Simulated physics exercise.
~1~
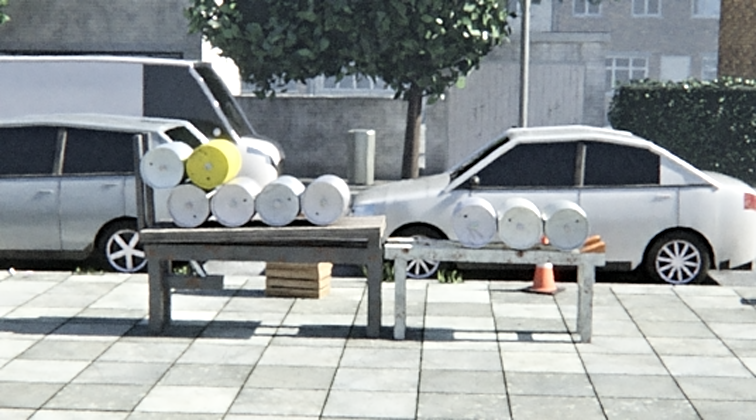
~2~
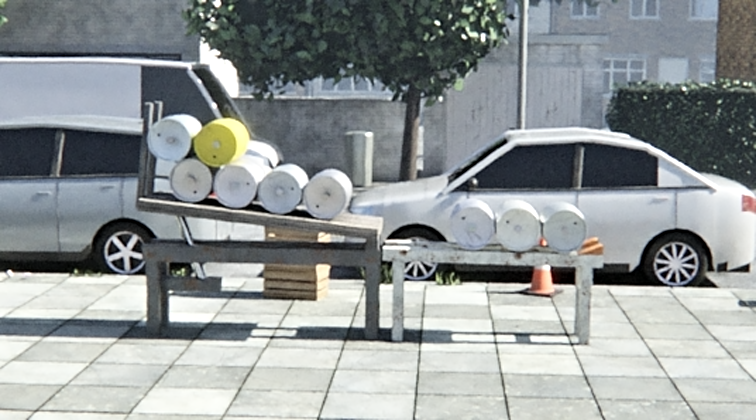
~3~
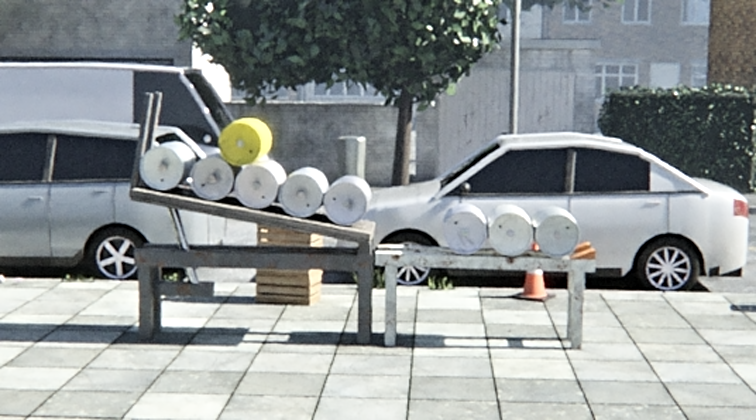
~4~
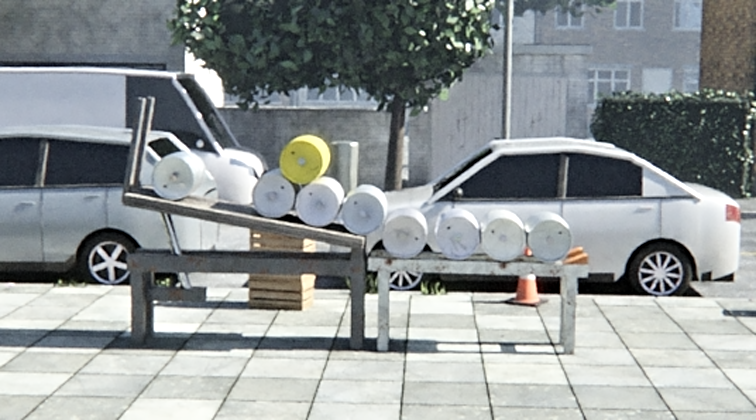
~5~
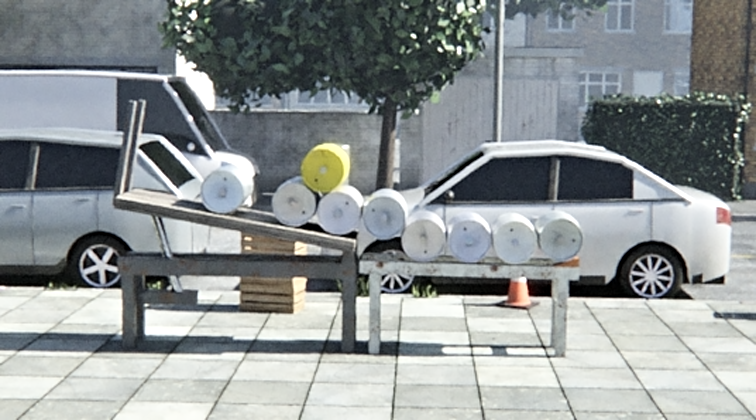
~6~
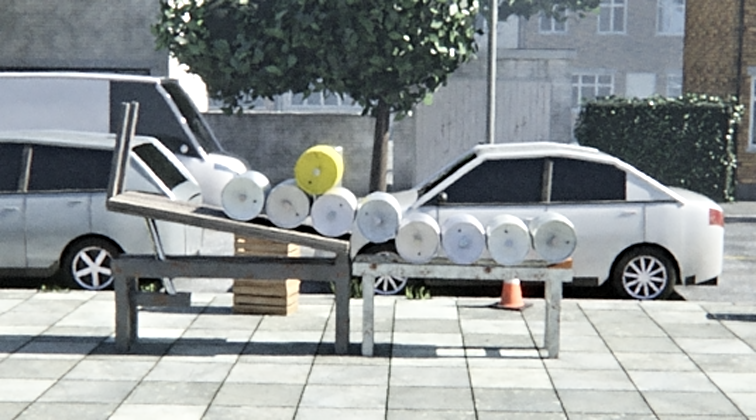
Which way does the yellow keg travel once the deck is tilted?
The yellow keg moves to the right, riding on top of the white kegs down the sloping deck.
